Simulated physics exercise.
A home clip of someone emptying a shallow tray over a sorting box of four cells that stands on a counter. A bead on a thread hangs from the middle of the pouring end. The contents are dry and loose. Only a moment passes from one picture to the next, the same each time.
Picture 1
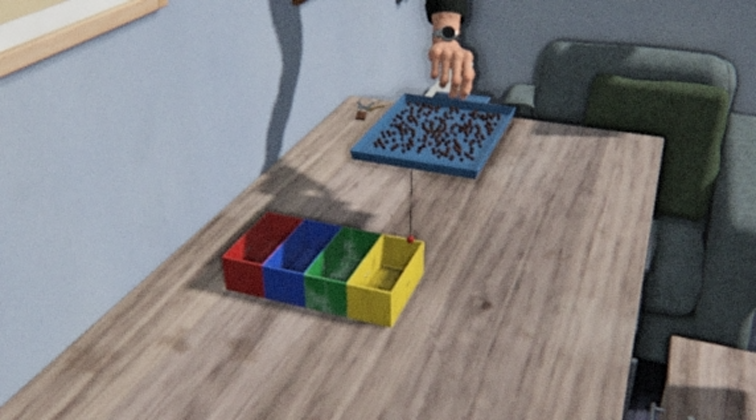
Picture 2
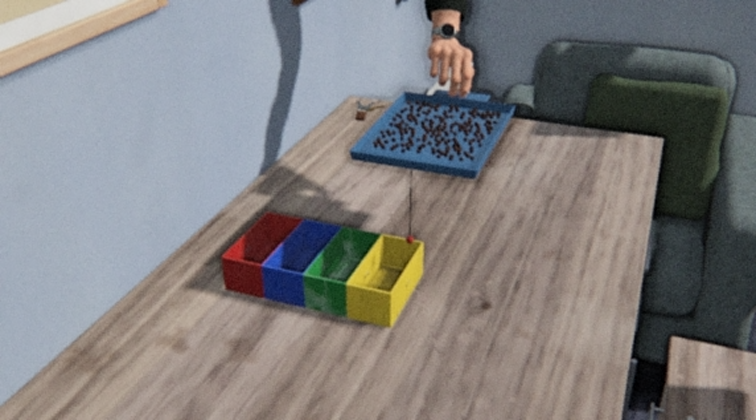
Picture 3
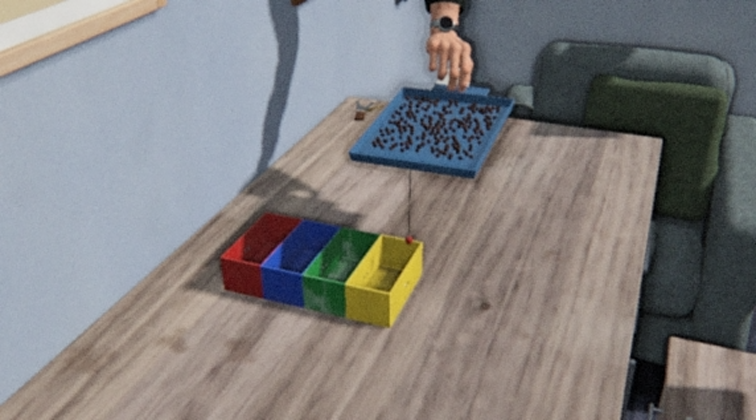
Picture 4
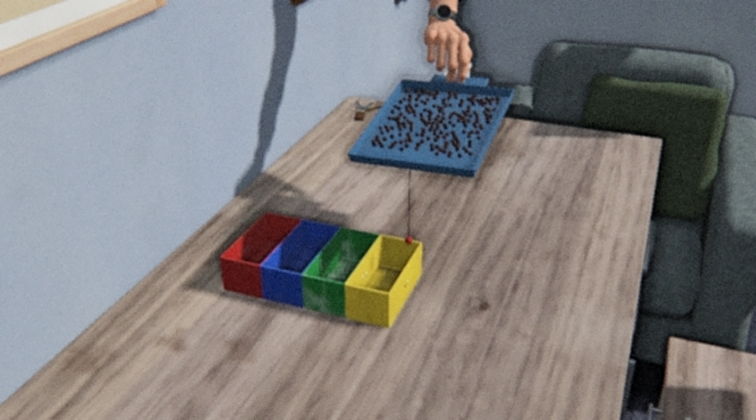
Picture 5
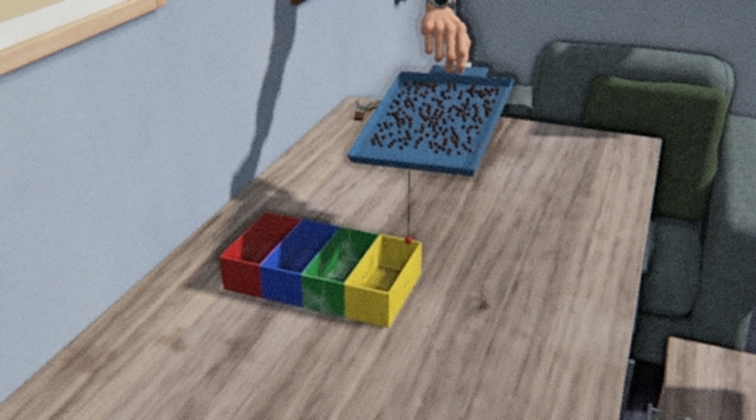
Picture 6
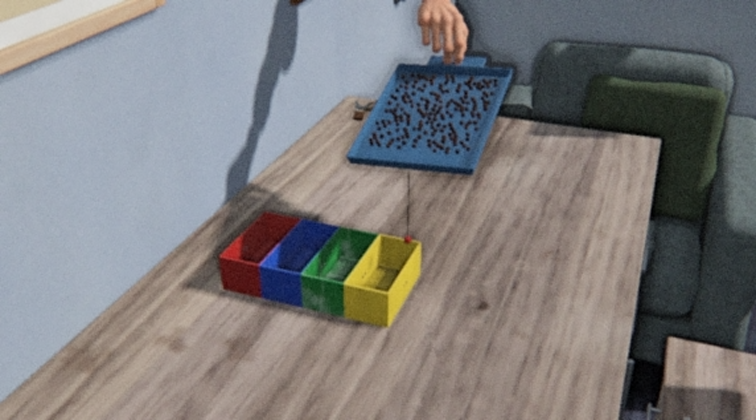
We see a hand at the far end of a blue tray of small dark berries gradually raising that end, tilting the tray toward a box of red, blue, green and yellow cells, while a bead hangs nearly still.
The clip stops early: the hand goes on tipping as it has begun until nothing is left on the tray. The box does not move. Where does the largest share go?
Fullest: The green cell.
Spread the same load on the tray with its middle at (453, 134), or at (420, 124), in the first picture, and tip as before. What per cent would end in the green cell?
Roughly 50 per cent, and 80 per cent.
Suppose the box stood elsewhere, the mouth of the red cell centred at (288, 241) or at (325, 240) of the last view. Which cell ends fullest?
In turn: That green cell; blue.
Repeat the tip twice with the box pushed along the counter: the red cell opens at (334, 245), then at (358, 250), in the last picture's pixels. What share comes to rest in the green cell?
First some 10, then 0 per cent.
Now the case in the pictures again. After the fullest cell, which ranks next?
In second place: The yellow cell.
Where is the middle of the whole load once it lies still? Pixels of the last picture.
Roughly at (355, 287).
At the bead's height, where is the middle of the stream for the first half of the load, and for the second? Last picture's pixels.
The first part at (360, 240); the rest at (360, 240).
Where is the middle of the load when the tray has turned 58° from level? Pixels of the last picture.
At about (381, 157).
Soon after the last picture, tray tipped steeply; most on the tray; a stray few in the green cell; a small part falling or outside the box.
A little later, tray tipped right over; most on the tray; a small part in the green cell; a small part in the yellow cell; a stray few in the blue cell; a small part falling or outside the box.
Later still, tray tipped past a quarter turn; about half in the green cell; about a third in the yellow cell; a stray few in the blue cell; a stray few falling or outside the box.
At rest, tray tipped past a quarter turn; about half in the green cell; about a third in the yellow cell; a stray few in the blue cell; none in the red cell; a stray few outside the box.
